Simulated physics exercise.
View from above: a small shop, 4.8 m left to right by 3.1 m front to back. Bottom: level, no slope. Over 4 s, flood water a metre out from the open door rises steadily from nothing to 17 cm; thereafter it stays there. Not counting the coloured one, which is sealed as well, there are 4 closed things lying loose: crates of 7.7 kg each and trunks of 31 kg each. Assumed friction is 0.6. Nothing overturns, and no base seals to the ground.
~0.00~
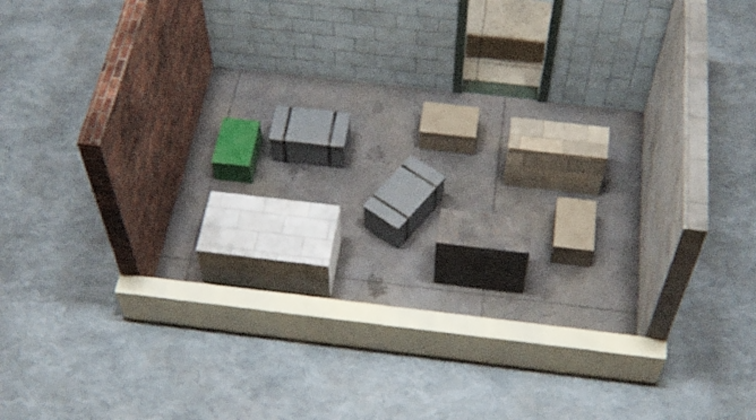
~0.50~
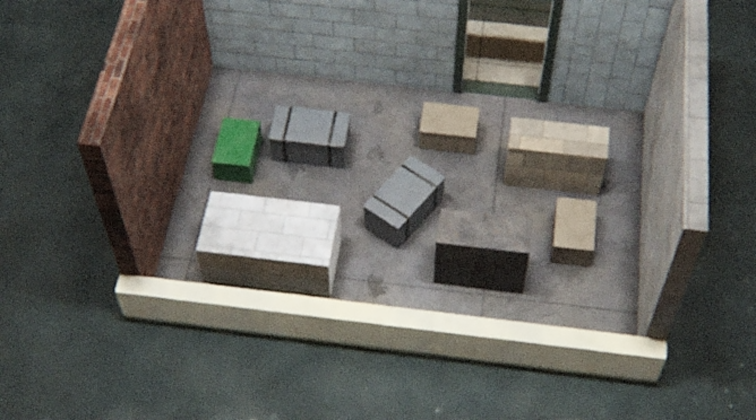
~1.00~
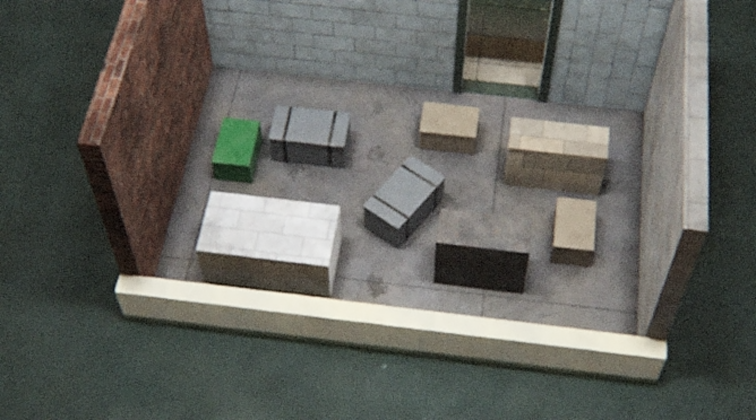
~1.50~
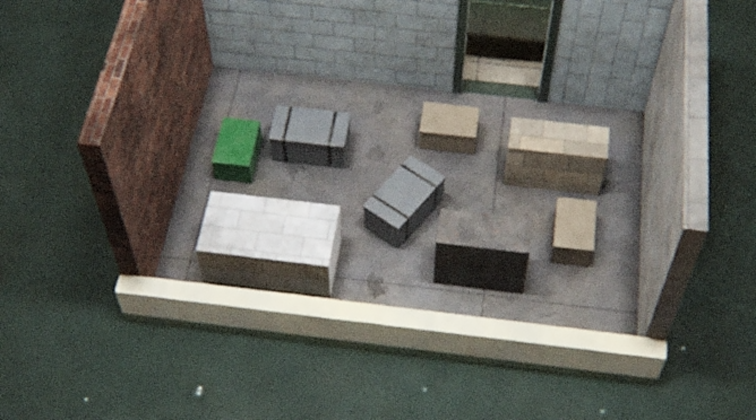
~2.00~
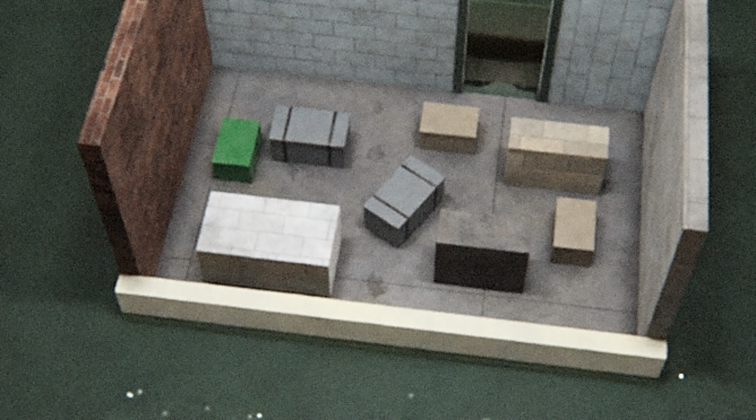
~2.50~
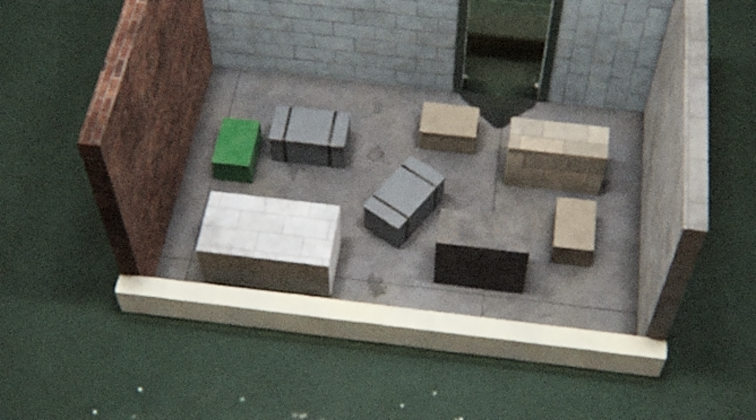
Dark water rose around the outside of a small shop, covering the grey ground and then the doorway, and began to creep in over the floor, while the green crate and everything else inside stayed still.
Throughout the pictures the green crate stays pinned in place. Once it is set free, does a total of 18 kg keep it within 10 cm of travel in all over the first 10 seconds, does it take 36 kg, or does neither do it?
18 kg does it.
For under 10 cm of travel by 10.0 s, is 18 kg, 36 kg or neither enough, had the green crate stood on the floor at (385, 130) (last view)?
Outcome - success with both.
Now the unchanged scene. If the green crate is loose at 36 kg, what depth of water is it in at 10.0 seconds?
About 2 cm.
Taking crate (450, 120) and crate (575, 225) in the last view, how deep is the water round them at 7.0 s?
5 and 3 cm.
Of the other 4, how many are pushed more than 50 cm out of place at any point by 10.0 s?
I get 2.
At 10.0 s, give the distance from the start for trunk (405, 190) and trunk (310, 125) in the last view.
In that order: 0 cm, 0 cm.
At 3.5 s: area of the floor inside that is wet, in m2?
Flooded: Near 1.5 m2.
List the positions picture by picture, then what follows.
In the first frame, the green crate at (236, 141), on the bottom; 0.0 m2 under water; 0 of 5 have shifted.
In the second frame, the green crate at (236, 141) rests on the ground; water covers 0.0 m2; 0 of 5 have shifted.
In the third frame, the green crate at (236, 141) rests on the ground; 0.0 m2 under water; 0 of 5 have shifted.
In the fourth frame, the green crate at (236, 141) rests on the ground; 0.0 m2 under water; 0 of 5 have shifted.
In the fifth frame, the green crate at (236, 141) rests on the ground; 0.0 m2 under water; 0 of 5 have shifted.
In the sixth frame, the green crate at (236, 141) rests on the ground; 0.2 m2 under water; 0 of 5 have shifted.
After 3.5 s the green crate would be 0 cm from its start with 18 kg and 0 cm from its start with 36 kg; 0 cm of water round it then.
After 4.5 s the green crate would be 0 cm from its start with 18 kg and 0 cm from its start with 36 kg; 0 cm of water round it then.
After 7.0 s the green crate would be 0 cm from its start with 18 kg and 0 cm from its start with 36 kg; 0 cm of water round it then.
After 10.0 s the green crate would be 0 cm from its start with 18 kg and 0 cm from its start with 36 kg; 2 cm of water round it then.
